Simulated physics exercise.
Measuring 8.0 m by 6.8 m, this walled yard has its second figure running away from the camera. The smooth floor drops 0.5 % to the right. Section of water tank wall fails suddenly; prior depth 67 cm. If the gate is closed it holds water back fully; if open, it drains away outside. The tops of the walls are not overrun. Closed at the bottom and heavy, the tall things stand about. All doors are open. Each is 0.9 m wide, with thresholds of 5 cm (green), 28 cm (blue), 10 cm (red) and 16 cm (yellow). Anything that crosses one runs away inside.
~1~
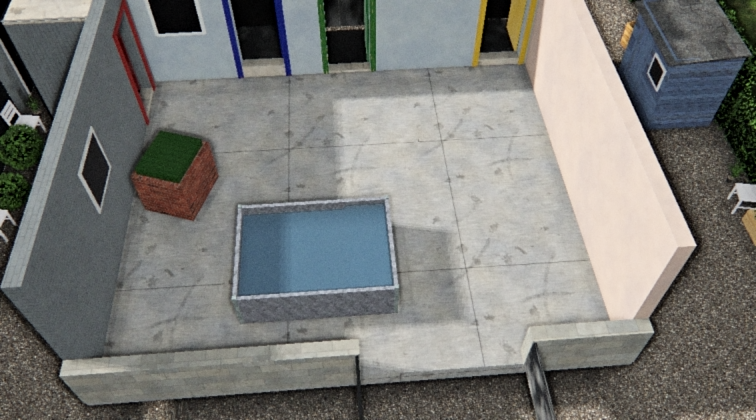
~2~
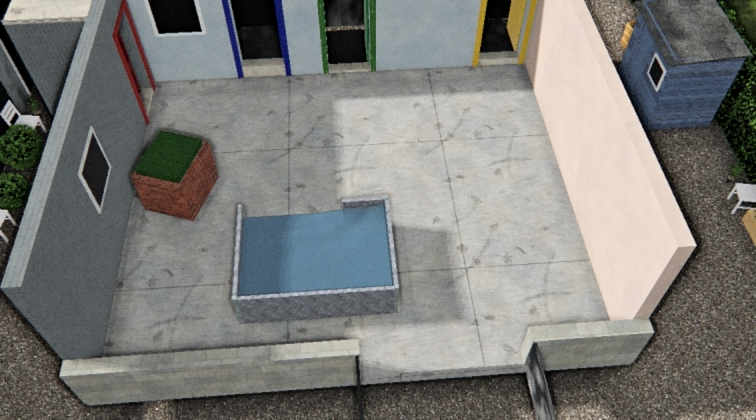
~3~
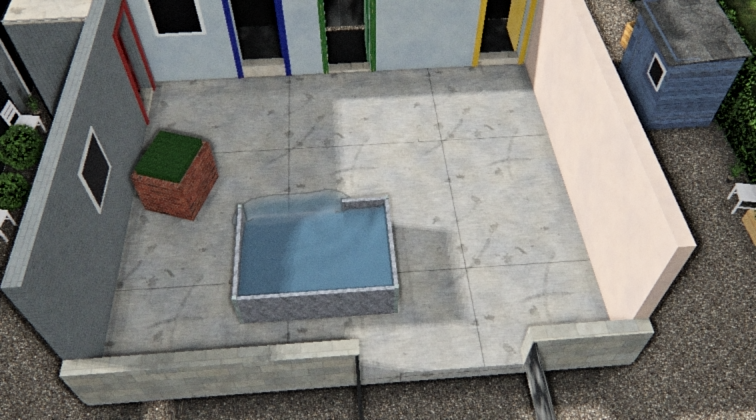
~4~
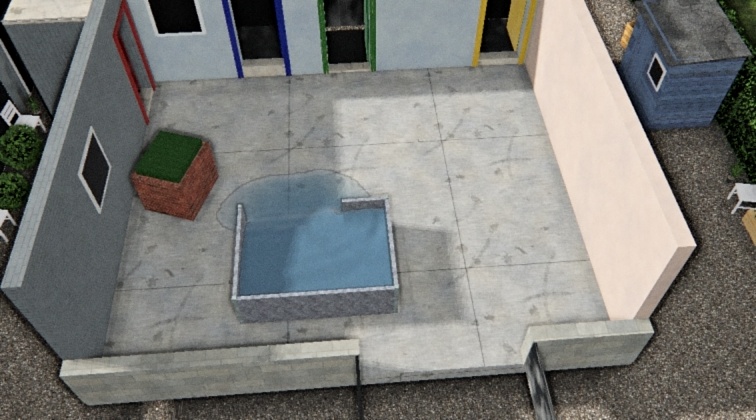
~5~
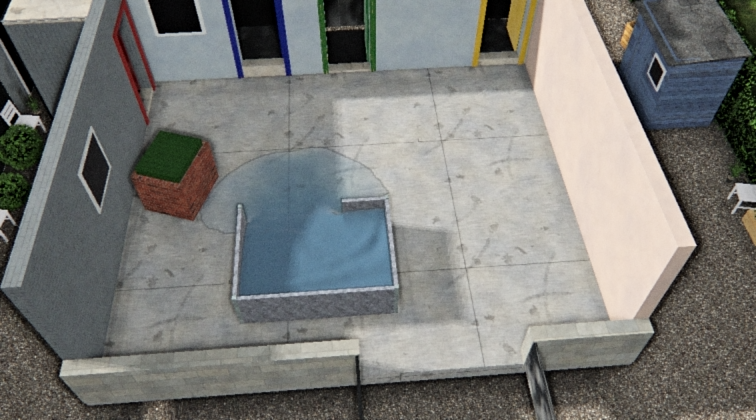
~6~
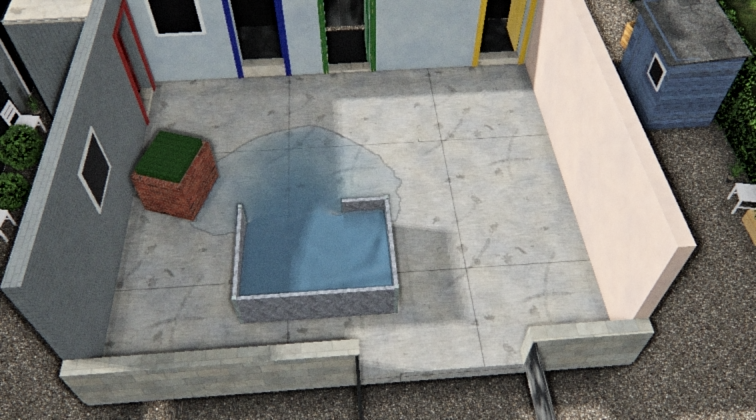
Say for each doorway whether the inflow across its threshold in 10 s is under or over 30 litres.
Inflow in 10 s: Green door, over; blue door, under; red door, over; yellow door, under.
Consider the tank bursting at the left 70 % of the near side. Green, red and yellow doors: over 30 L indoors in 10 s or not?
Then it goes green fine, red fine, yellow fine.
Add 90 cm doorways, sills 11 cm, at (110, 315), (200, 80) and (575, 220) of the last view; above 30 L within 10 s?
So, in the order given, it's shy of the mark, then beyond the mark, then shy of the mark.
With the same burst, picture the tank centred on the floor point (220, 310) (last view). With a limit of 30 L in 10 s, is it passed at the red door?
Then red falls short.
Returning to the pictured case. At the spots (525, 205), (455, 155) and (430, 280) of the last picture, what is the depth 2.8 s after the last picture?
About 0, 0 and 0 cm respectively.
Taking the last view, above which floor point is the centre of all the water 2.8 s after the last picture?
Around (292, 161).
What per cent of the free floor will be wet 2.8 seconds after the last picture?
Covered: Roughly 40 %.
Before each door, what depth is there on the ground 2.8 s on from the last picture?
Door by door in cm, green shows 16, blue shows 21, red shows 22, yellow shows 5.
Then, 0.7 s after the last picture water covers 30 % of the floor and is deepest (32 cm) near (271, 226); green door 4 cm at the sill, 0 L in, blue door 23 cm at the sill, 0 L in, red door not reached, yellow door not reached.
Then, 1.5 s after the last picture water covers 35 % of the floor and is deepest (31 cm) near (224, 80); green door 20 cm at the sill, 51 L in, blue door 28 cm at the sill, 0 L in, red door not reached, yellow door not reached.
Then, 2.8 s after the last picture water covers 40 % of the floor and is deepest (26 cm) near (164, 83); green door 16 cm at the sill, 149 L in, blue door 21 cm at the sill, 2 L in, red door 22 cm at the sill, 50 L in, yellow door 5 cm at the sill, 0 L in.
Then, 5.3 s after the last picture water covers 65 % of the floor and is deepest (18 cm) near (147, 180); green door 10 cm at the sill, 209 L in, blue door 12 cm at the sill, 2 L in, red door 12 cm at the sill, 117 L in, yellow door 11 cm at the sill, 0 L in.
Then, 9.3 s after the last picture water covers 90 % of the floor and is deepest (10 cm) near (526, 77); green door 8 cm at the sill, 232 L in, blue door 6 cm at the sill, 2 L in, red door 6 cm at the sill, 121 L in, yellow door 10 cm at the sill, 0 L in.
